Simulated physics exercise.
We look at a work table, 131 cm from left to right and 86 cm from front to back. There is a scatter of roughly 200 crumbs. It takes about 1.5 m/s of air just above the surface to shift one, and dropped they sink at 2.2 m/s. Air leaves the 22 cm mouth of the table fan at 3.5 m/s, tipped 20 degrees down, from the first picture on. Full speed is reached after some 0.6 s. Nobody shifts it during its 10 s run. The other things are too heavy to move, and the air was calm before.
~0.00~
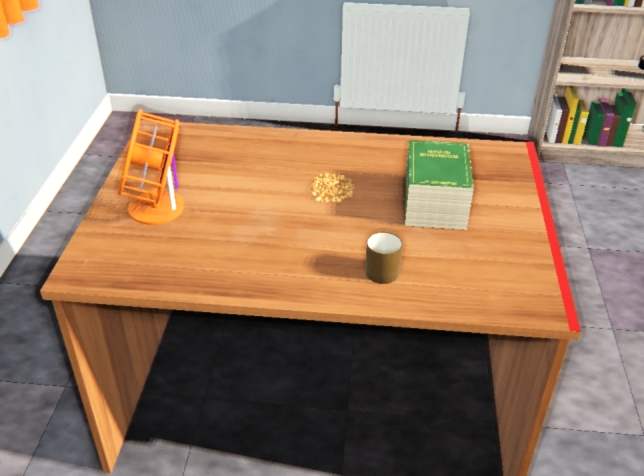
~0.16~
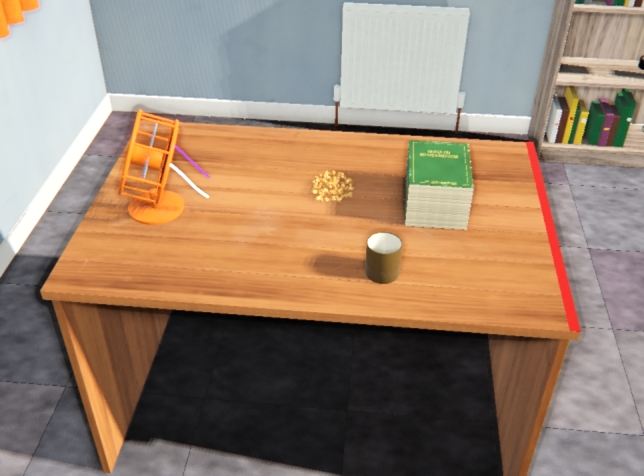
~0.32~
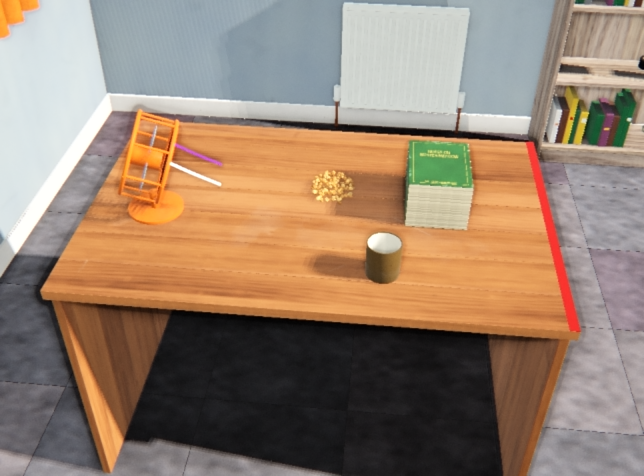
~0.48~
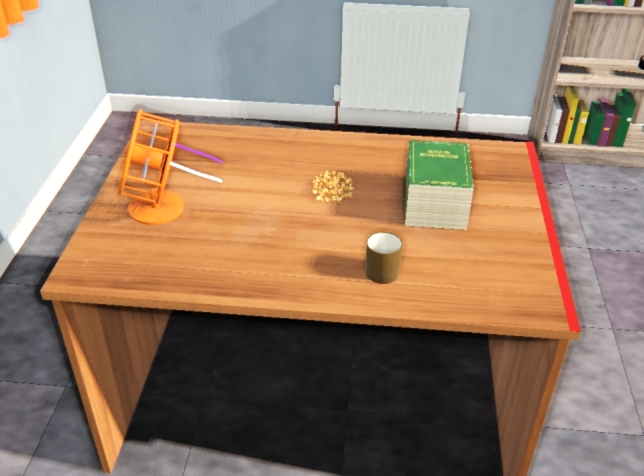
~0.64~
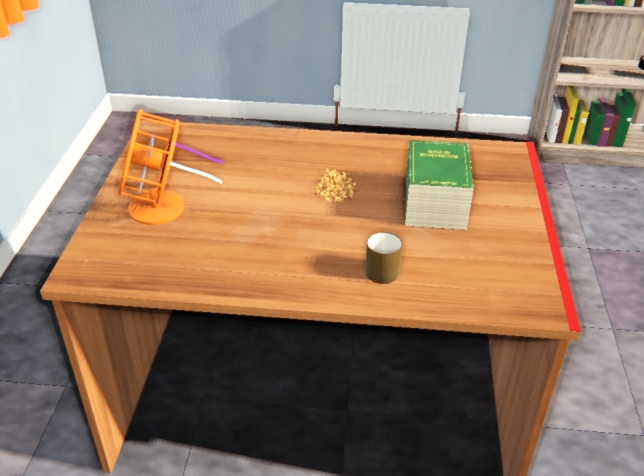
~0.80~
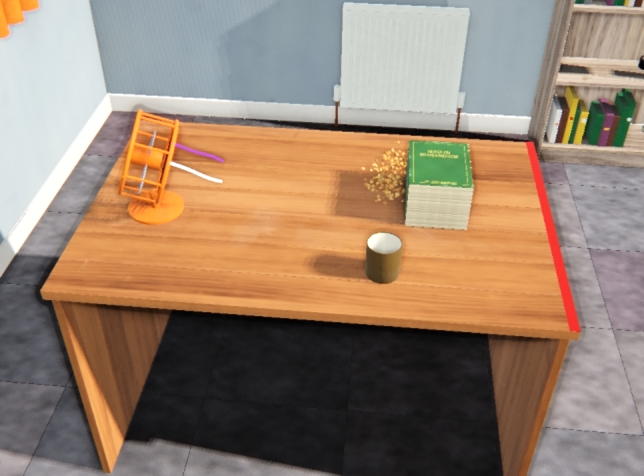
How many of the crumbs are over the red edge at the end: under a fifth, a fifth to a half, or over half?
The share over the red edge is under a fifth.
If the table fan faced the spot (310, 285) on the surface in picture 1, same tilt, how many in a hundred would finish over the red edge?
It would be near 0 %.
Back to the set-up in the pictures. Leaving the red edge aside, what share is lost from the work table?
About 100 %.
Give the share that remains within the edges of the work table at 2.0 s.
Near 4 %.
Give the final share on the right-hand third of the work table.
Near 2 %.
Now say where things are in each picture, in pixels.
In the first frame, the middle of the crumbs is near (333, 188), none has stirred yet and the mouth of the table fan is at (148, 157).
In the second frame, the middle of the crumbs is near (331, 186), none has stirred yet and the red edge is centred on (553, 222).
In the third frame, the middle of the crumbs is near (331, 186), none has stirred yet, the top of a book is at (440, 163) and the top of a mug is at (385, 243).
In the fourth frame, the middle of the crumbs is near (331, 186) and none has stirred yet.
In the fifth frame, the middle of the crumbs is near (336, 188), the farthest in sight from the table fan is at (361, 184) and about 25 % have left their places.
In the sixth frame, the middle of the crumbs is near (391, 175), the farthest in sight from the table fan is at (398, 143) and all have left their places.
After 2.0 s, 0 % are over the red edge; 96 % have settled or left.
After 3.2 s, 0 % are over the red edge; 97 % have settled or left.
After 5.5 s, 0 % are over the red edge; 97 % have settled or left.
After 10.0 s, at the end, 0 % are over the red edge.
